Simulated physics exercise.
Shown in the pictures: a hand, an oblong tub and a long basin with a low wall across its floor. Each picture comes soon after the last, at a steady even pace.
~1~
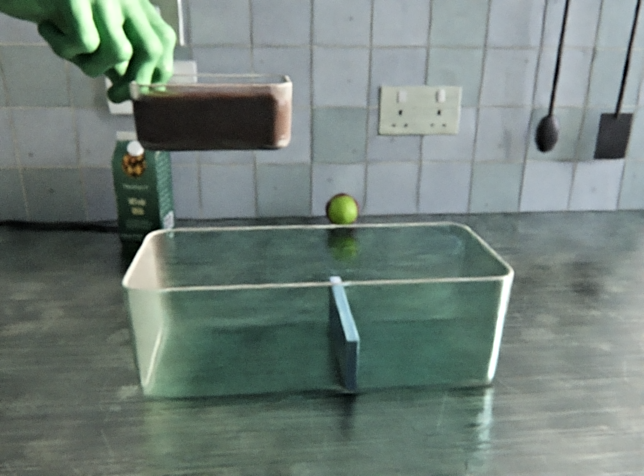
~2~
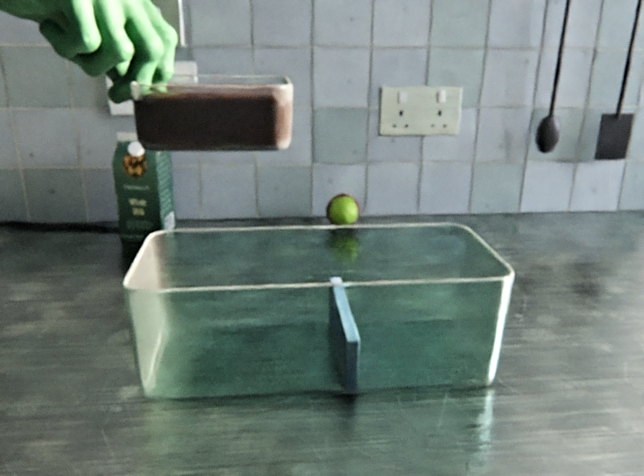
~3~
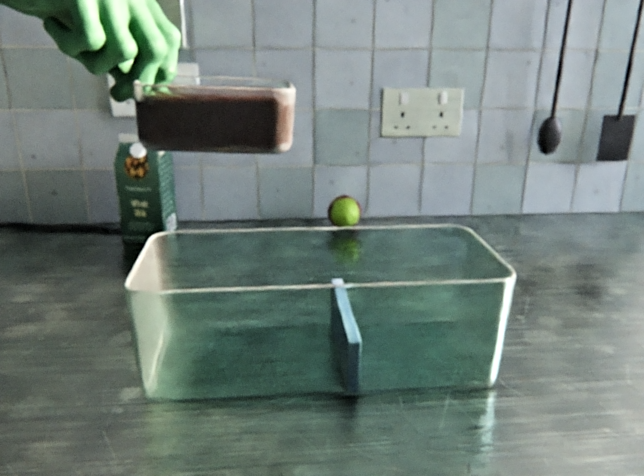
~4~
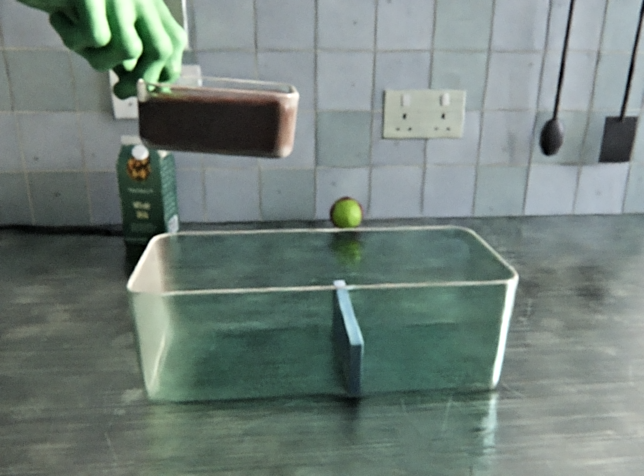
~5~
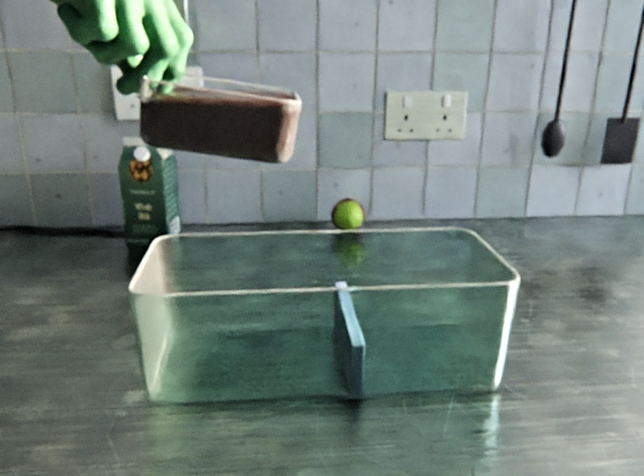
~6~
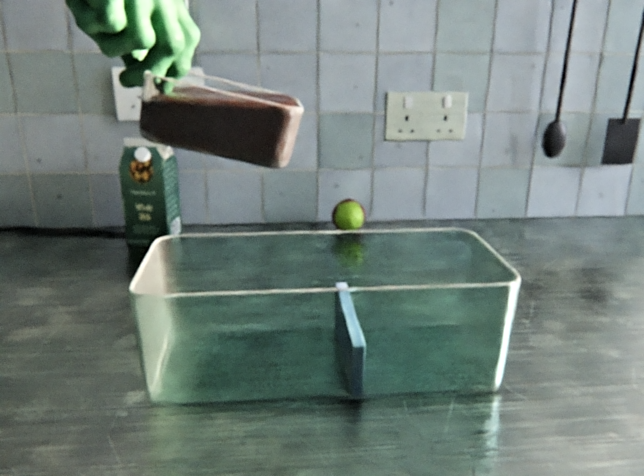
A kitchen worktop before a wall of pale grey-blue tiles is seen from the front and slightly above, the view staying almost still. A long clear basin with a low blue wall across its floor sits in the centre, a green carton and a green fruit behind it, utensils hanging at right. Above its left side, a green hand holds a clear tub of dark brown coffee and gradually tilts it, right end downward.
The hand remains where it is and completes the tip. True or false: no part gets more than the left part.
False; the right part gets the most.
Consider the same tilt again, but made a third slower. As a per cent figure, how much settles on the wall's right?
Near 65 in a hundred.
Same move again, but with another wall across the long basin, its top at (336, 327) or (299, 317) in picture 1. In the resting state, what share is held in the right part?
The first placement gives around 70 percent, the second 80 percent.
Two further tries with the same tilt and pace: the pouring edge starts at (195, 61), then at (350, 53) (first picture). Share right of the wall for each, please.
First place gives some 5 %, second place some 85 %.
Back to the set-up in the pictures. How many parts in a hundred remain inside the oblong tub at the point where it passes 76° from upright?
Amount still in: Approx. 20 %.
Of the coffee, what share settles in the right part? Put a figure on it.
Around 65 percent.
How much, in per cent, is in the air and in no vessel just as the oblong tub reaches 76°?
Roughly 45 percent.
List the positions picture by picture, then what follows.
It leans 0°; its right rim is at (288, 83); the coffee meets the walls at (146, 90) and (285, 91); the long basin's rim runs from (137, 259) to (487, 249); the wall's top is at (342, 306), in the first frame.
It leans 1°; its right rim is at (289, 84); the coffee meets the walls at (146, 90) and (287, 92), in the second frame.
It leans 2°; its right rim is at (291, 87); the coffee meets the walls at (148, 91) and (289, 93), in the third frame.
It leans 5°; its right rim is at (294, 93); the coffee meets the walls at (151, 92) and (291, 96), in the fourth frame.
It leans 9°; its right rim is at (297, 99); the coffee meets the walls at (154, 94) and (294, 99), in the fifth frame.
It leans 13°; its right rim is at (298, 106); the coffee meets the walls at (154, 95) and (297, 99), in the sixth frame.
A moment on, the tilt is 76° and 22 per cent is still to pour, 4 is left of the wall and 29 right of it.
Next, the tilt is 113° and 2 per cent is still to pour, 29 is left of the wall and 64 right of it.
Then the tilt is 118° and 0 per cent is still to pour, 35 is left of the wall and 64 right of it.
Later the tilt is 118° and 0 per cent is still to pour, 35 is left of the wall and 64 right of it.
Finally, 35 per cent lies left of the wall, 64 right of it and 1 outside.
